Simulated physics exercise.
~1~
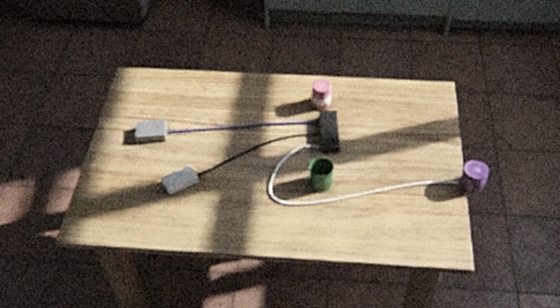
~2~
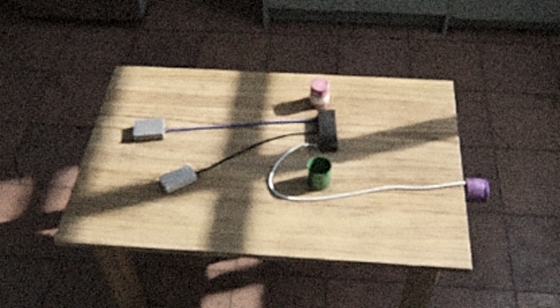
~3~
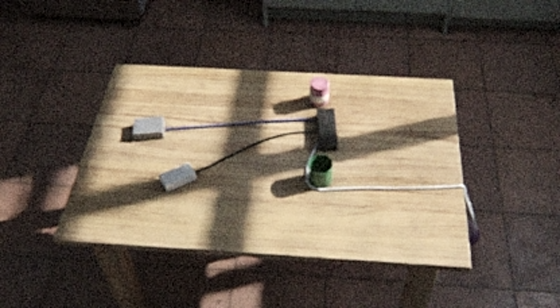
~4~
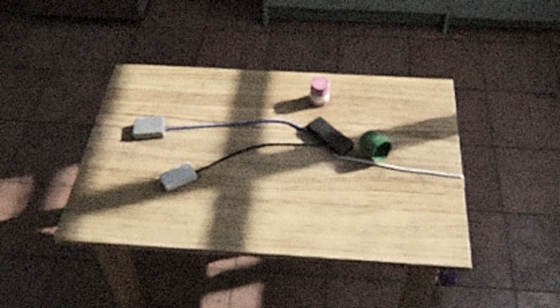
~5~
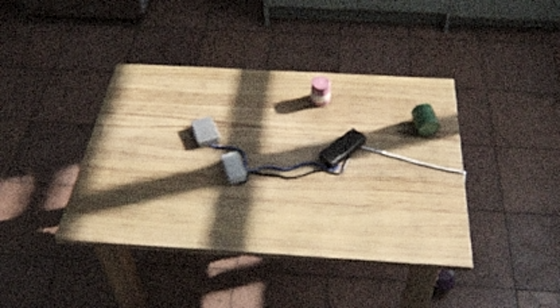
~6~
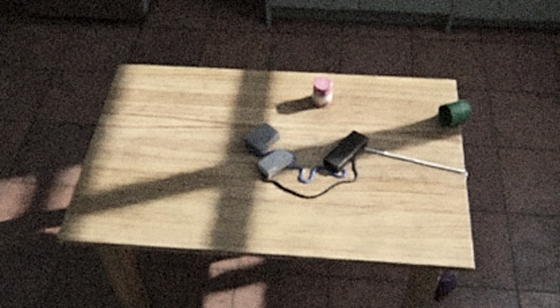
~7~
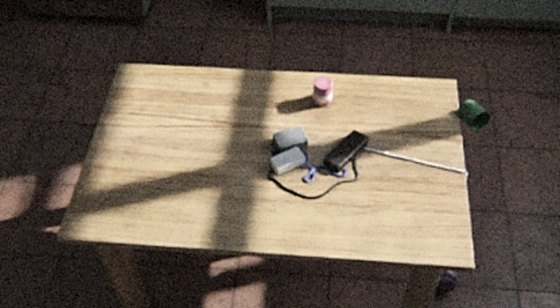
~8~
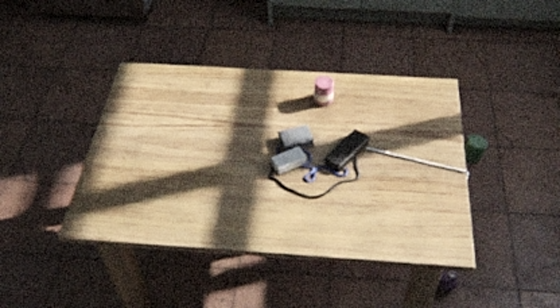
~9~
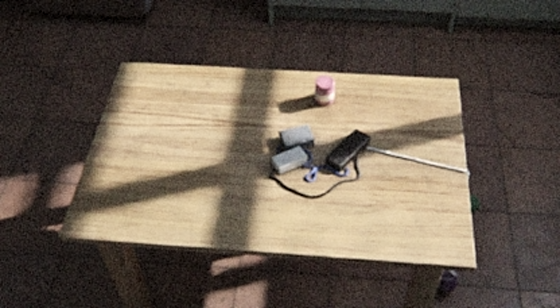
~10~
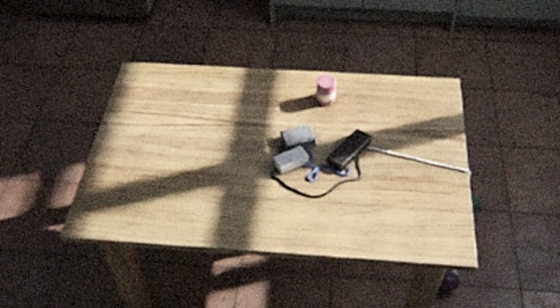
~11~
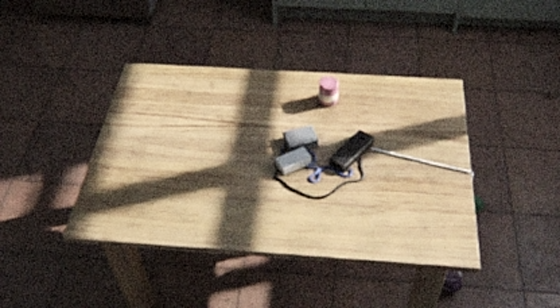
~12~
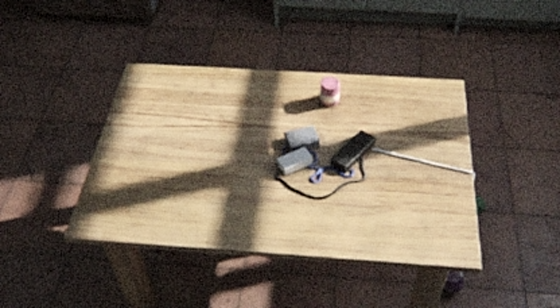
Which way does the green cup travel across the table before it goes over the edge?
The green cup moves to the right across the table until it goes over the edge.
